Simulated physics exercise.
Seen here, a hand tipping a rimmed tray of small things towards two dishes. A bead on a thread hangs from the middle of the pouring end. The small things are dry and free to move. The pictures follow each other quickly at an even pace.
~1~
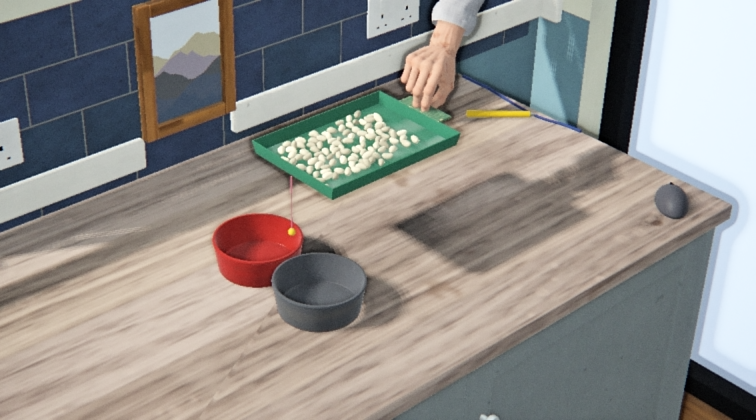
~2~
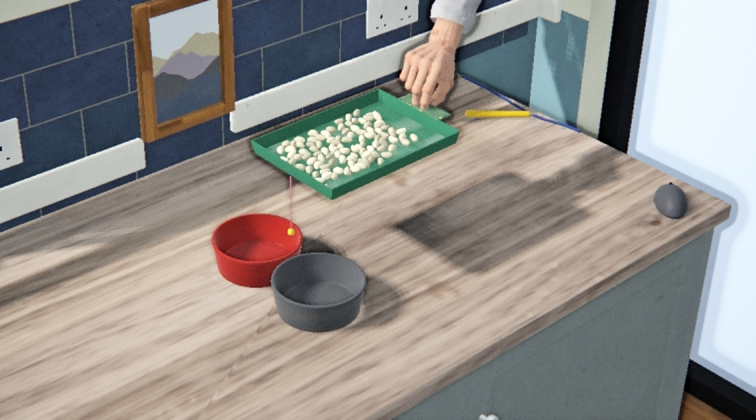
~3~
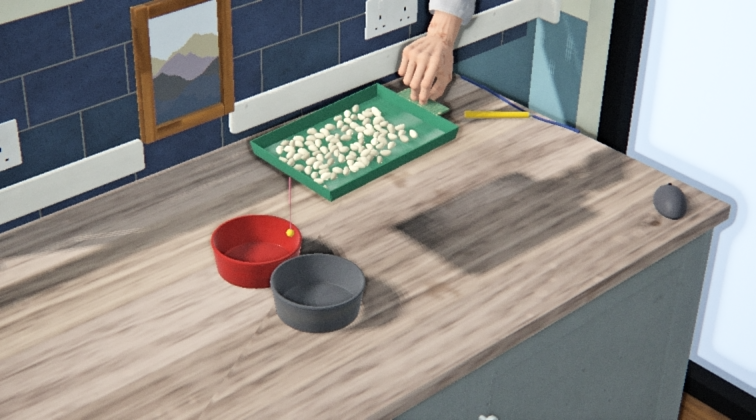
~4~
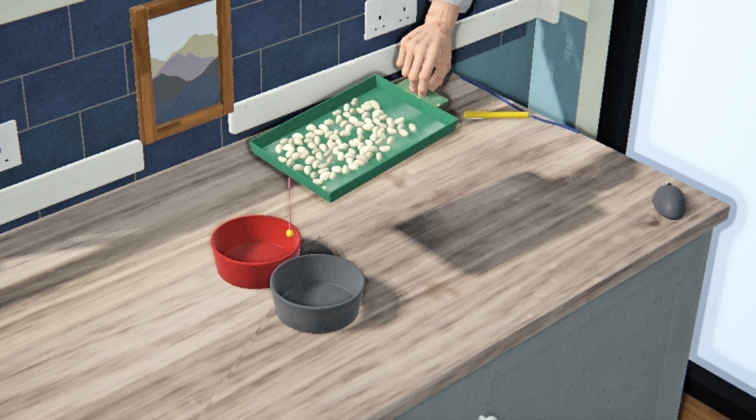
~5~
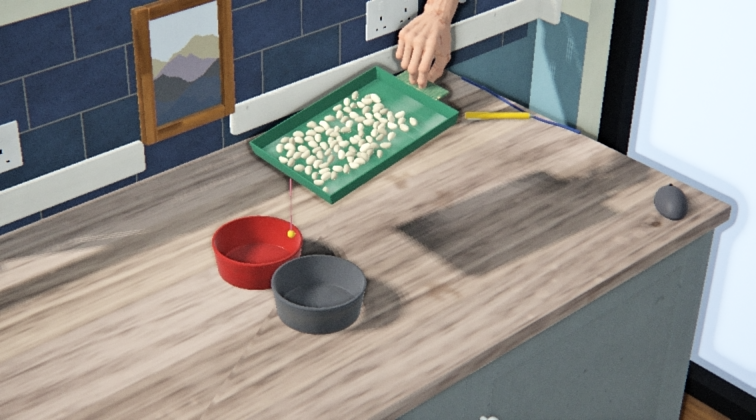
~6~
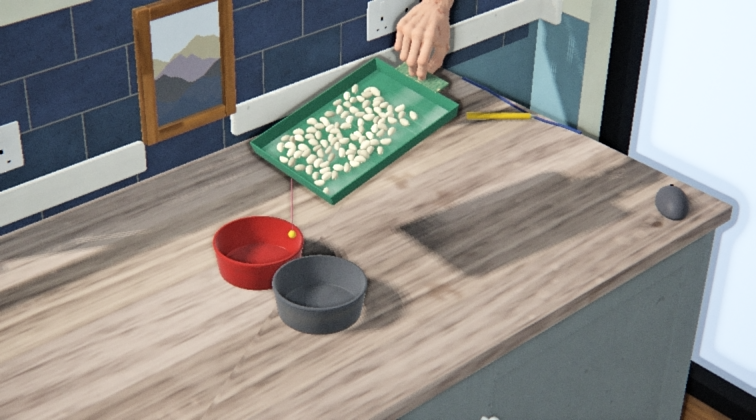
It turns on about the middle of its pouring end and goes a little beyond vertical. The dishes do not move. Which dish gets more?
Fuller: The right-hand dish.
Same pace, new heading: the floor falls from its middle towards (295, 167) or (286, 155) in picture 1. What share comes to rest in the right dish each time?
About 10 and 0 per cent.
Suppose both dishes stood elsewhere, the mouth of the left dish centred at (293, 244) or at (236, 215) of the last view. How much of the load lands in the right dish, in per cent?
Near 20 % and 70 %.
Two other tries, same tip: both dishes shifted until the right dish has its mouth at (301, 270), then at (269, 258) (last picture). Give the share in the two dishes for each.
In turn 90 and 60 in a hundred.
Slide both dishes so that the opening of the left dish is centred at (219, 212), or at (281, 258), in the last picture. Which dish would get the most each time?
First right, then left.
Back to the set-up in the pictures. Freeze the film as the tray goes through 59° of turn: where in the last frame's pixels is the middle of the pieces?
Close to (314, 154).
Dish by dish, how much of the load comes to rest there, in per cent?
The left dish has 30 per cent, the right dish has 60.
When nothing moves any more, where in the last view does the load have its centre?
Close to (294, 298).
Soon after the last picture, tray tipped steeply; all on the tray.
A little later, tray tipped right over; nearly all on the tray; a stray few in the right dish; a stray few in the left dish.
Later still, tray tipped past a quarter turn; about two thirds in the right dish; about a third in the left dish; a small part outside both.
At rest, tray tipped past a quarter turn; about two thirds in the right dish; about a third in the left dish; a small part outside both.
